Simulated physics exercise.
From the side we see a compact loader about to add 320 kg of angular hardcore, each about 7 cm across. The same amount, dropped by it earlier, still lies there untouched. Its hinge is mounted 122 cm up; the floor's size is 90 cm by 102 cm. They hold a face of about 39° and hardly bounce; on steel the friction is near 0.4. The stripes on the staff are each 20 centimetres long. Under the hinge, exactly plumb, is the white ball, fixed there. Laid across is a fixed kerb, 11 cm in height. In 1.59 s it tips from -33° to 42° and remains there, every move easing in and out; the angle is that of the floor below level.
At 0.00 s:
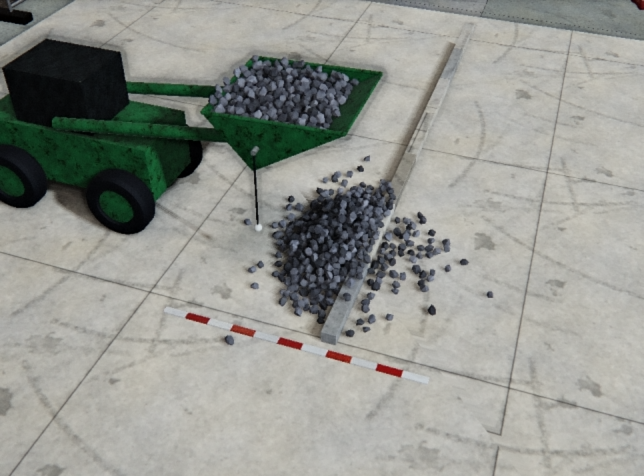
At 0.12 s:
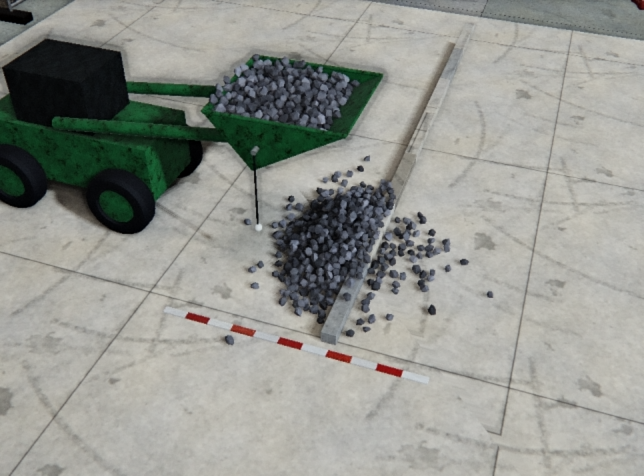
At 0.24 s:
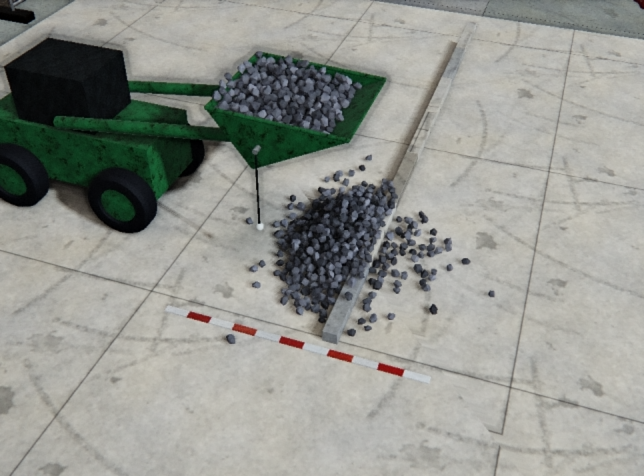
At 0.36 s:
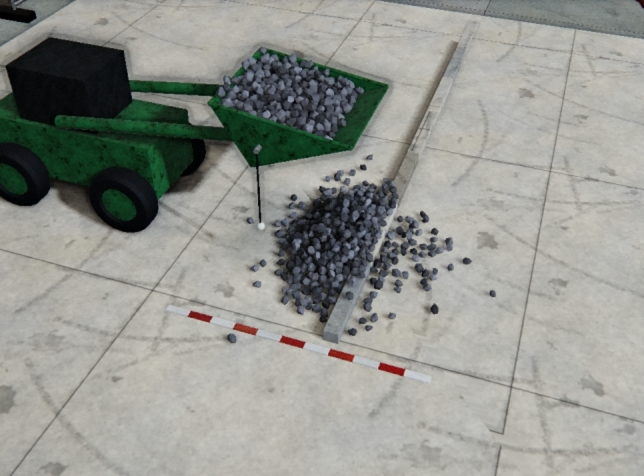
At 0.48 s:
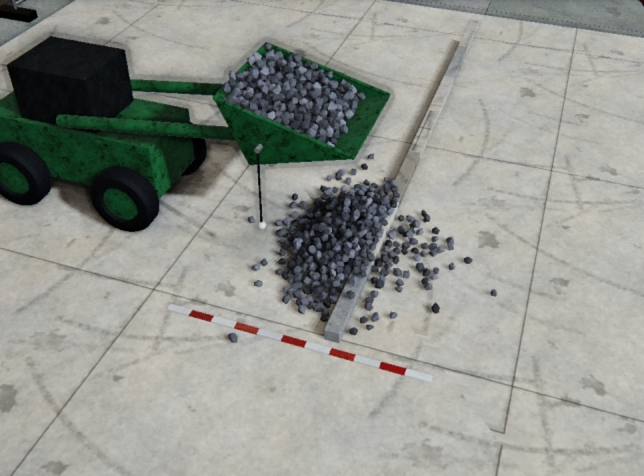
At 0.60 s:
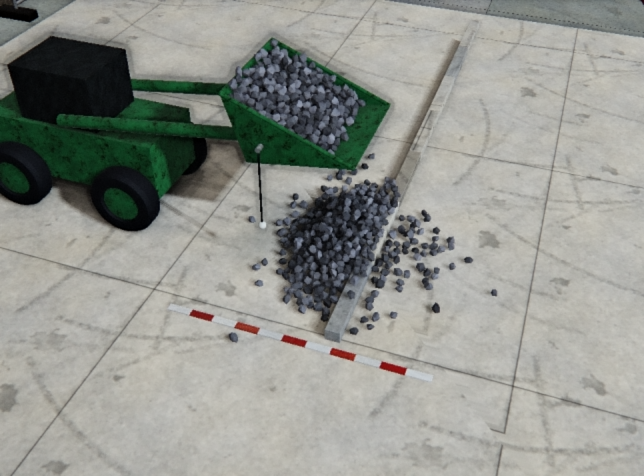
On a pale, scuffed floor, a green loader holds a bucket of grey stones beside a heap lying against and across a long kerb. Barely moving at first, the bucket then tilts gradually forward, its right-hand lip dipping while the stones shift slightly inside and the heap stays still.
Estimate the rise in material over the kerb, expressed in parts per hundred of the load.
Close to 68 parts in a hundred.
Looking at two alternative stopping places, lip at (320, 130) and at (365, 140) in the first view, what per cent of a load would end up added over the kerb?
About 35 per cent for the first, 90 per cent for the second.
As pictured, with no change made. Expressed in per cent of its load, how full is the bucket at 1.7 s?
Near 45 per cent of the load is held.
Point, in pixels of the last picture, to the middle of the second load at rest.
I'd point to about (394, 245).
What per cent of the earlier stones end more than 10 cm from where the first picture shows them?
About 5 %.
After 1.2 s the floor is at 30°; in per cent of one load, 100 in the bucket, 90 on this side of the kerb, 10 over the kerb; the foremost stones are at (453, 269).
After 1.7 s the floor is at 42°; in per cent of one load, 44 in the bucket, 139 on this side of the kerb, 17 over the kerb; the foremost stones are at (453, 269).
After 2.0 s the floor is at 42°; in per cent of one load, 6 in the bucket, 138 on this side of the kerb, 56 over the kerb; the foremost stones are at (467, 265).
After 4.6 s the floor is at 42°; in per cent of one load, 0 in the bucket, 121 on this side of the kerb, 79 over the kerb; the foremost stones are at (512, 261). Net gain over the kerb, 68.
